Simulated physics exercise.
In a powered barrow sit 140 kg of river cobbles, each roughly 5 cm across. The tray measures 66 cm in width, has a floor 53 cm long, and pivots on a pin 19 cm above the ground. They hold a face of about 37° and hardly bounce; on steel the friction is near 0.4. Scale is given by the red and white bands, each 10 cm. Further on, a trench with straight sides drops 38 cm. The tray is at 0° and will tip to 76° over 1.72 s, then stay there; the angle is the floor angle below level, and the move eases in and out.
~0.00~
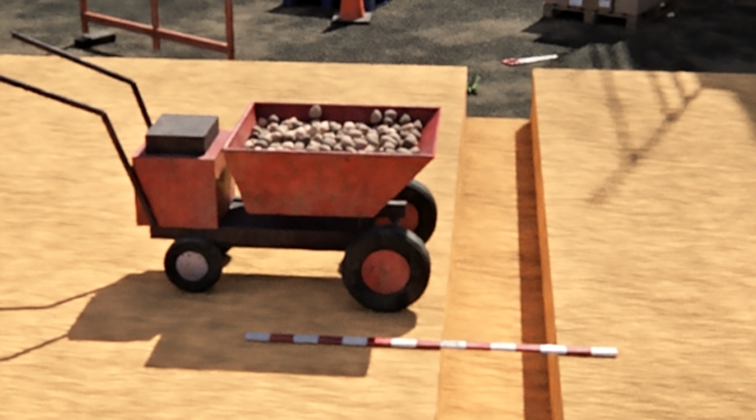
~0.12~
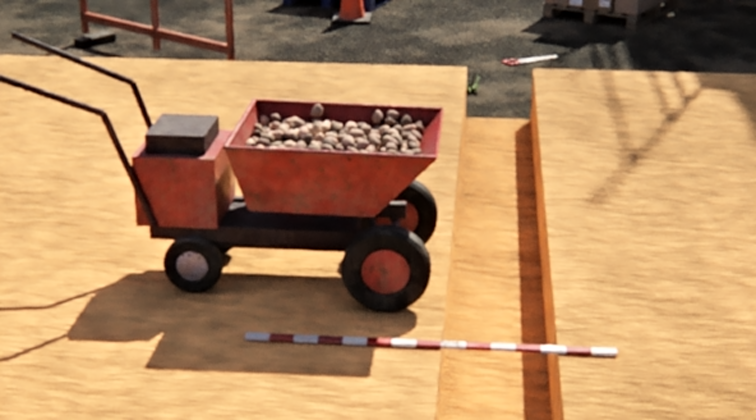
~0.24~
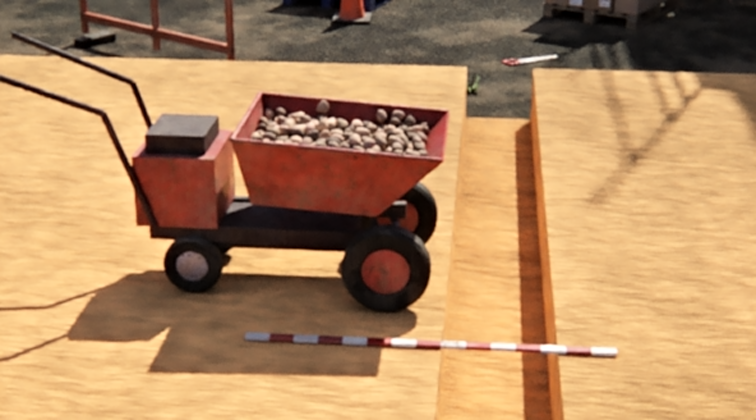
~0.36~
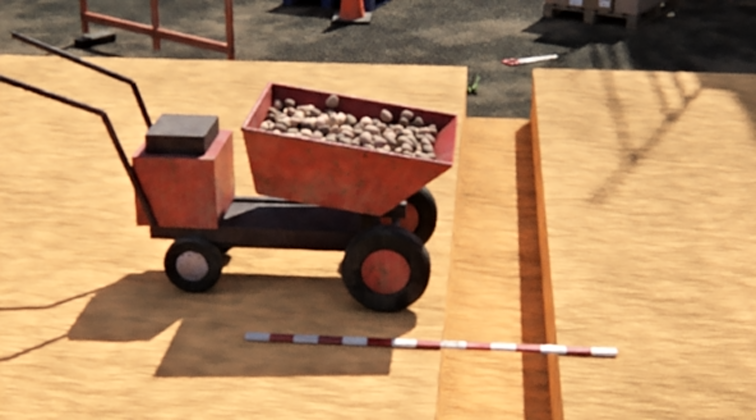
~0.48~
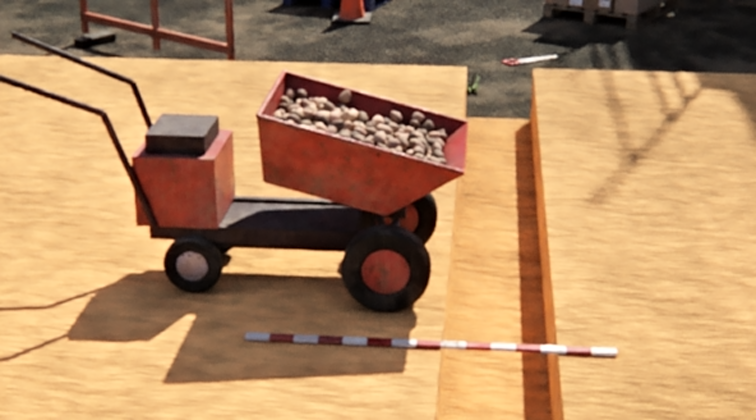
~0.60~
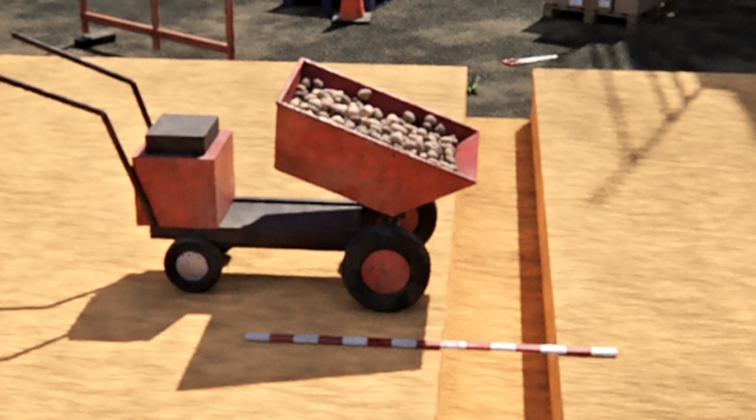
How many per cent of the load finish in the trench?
About 55 per cent.
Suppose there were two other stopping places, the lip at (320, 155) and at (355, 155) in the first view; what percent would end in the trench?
The first gives about 85 percent and the second about 100 percent.
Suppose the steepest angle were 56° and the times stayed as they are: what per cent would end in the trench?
Expect roughly 45 per cent.
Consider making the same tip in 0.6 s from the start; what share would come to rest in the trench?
Then some 35 per cent would.
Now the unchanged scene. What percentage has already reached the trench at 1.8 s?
Roughly 30 percent of the load.
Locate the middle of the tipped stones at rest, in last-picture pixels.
Resting centre: About (544, 334).
After 1.3 s the floor is at 64°; 98 % in the tray, 2 % in the trench; the foremost stones are at (548, 263).
After 1.8 s the floor is at 76°; 32 % in the tray, 30 % in the trench, 38 % past the trench; the foremost stones are at (688, 277).
After 2.2 s the floor is at 76°; 7 % in the tray, 46 % in the trench, 47 % past the trench; the foremost stones are past the picture's edge.
After 4.1 s the floor is at 76°; 0 % in the tray, 55 % in the trench, 45 % past the trench; the foremost stones are past the picture's edge.
